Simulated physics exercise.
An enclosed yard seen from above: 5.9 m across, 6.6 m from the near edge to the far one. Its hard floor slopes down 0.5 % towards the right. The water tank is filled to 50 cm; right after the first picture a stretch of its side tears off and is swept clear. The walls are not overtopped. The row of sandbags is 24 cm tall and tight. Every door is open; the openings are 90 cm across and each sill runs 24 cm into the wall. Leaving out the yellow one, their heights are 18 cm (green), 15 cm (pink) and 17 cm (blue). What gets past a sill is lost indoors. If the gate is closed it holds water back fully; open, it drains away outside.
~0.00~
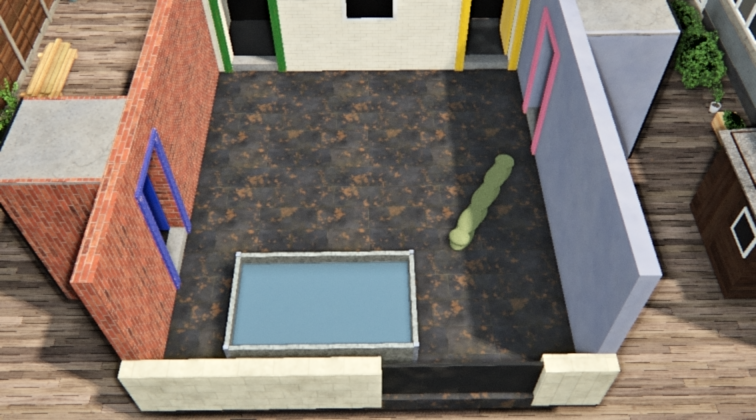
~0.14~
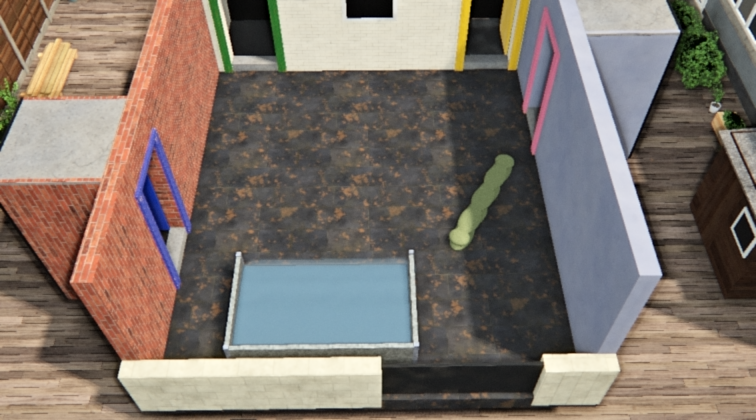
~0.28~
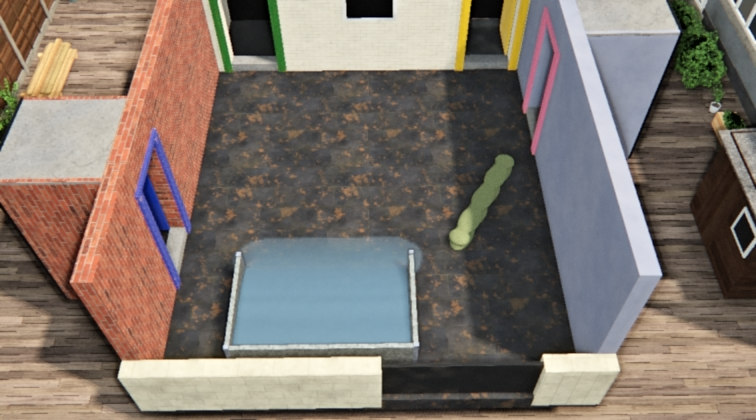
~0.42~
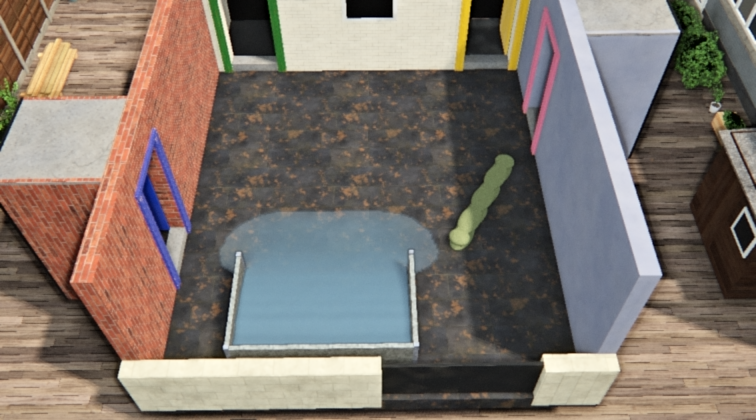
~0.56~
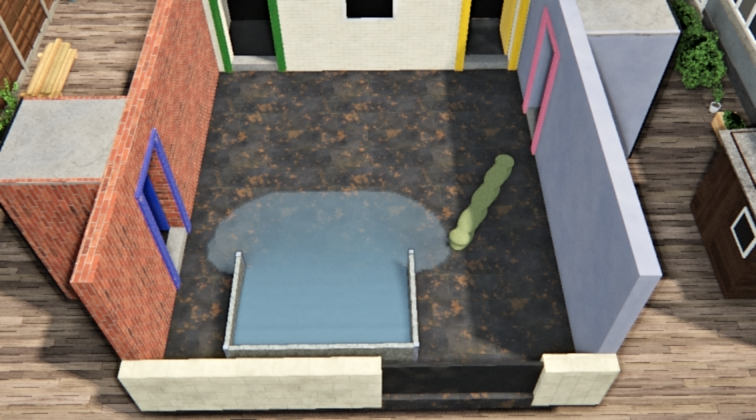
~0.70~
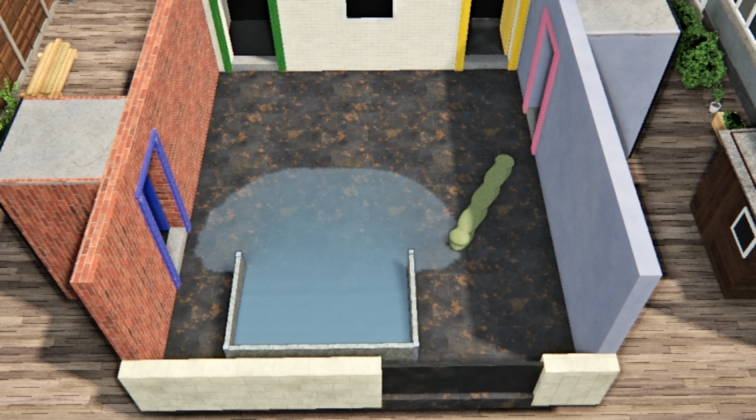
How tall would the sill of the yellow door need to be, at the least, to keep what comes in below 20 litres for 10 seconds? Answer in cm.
Some 12 cm above the ground.
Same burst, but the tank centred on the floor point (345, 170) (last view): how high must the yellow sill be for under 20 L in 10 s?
Some 13.0 cm.
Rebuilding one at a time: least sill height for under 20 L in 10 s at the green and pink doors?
About 15 cm at green and 8.0 cm at pink.
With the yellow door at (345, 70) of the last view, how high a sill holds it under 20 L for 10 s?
Roughly 16 cm.
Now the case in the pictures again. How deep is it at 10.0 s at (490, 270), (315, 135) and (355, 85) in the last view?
In that order: 2, 4 and 5 cm.
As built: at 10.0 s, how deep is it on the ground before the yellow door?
Some 8.5 cm.
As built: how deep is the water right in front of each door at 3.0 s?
Depths in cm: Green 21, pink 3, yellow 12, blue 2.
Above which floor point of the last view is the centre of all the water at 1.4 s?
At about (328, 249).
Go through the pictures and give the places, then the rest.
In the first frame, the water tank at (324, 301) is whole and still, 50 cm deep; the yellow door at (491, 27) is dry.
In the second frame, the front is at a hidden place, 0.2 m from the gap on the far side; 0.5 m2 of floor is wet, 50 cm left at the back.
In the third frame, the gap is on the far side, the front 0.6 m out at (258, 244); the back of the water tank holds 50 cm.
In the fourth frame, the front is at (272, 217), 1.2 m from the gap on the far side; 3.3 m2 of floor is wet, 45 cm left at the back.
In the fifth frame, the gap is on the far side, the front 1.6 m out at (270, 197); the back of the water tank holds 42 cm.
In the sixth frame, the gap is on the far side, the front 2.1 m out at (286, 173); the back of the water tank holds 42 cm; the yellow door at (491, 27), 5.7 m from the gap, is still 3.4 m from the nearest water.
After 1.4 s water covers 45 % of the floor, deepest (18 cm) near (320, 265); it has not reached the yellow door.
After 3.0 s water covers 65 % of the floor, deepest (27 cm) near (237, 81); 12 cm at the yellow door, 0 litres in over its 16 cm sill.
After 10.0 s water covers 95 % of the floor, deepest (11 cm) near (483, 382); 9 cm at the yellow door, 7 litres in over its 16 cm sill.
At the yellow door as built, the water arrived by 2.7 s and peaked near 18 cm at 4.6 s.
Run again over the same 10 s with other heights there, 31 litres in over 10.5 cm, 13 litres over 14 cm. The limit of 20 litres is kept from about 12 cm up.
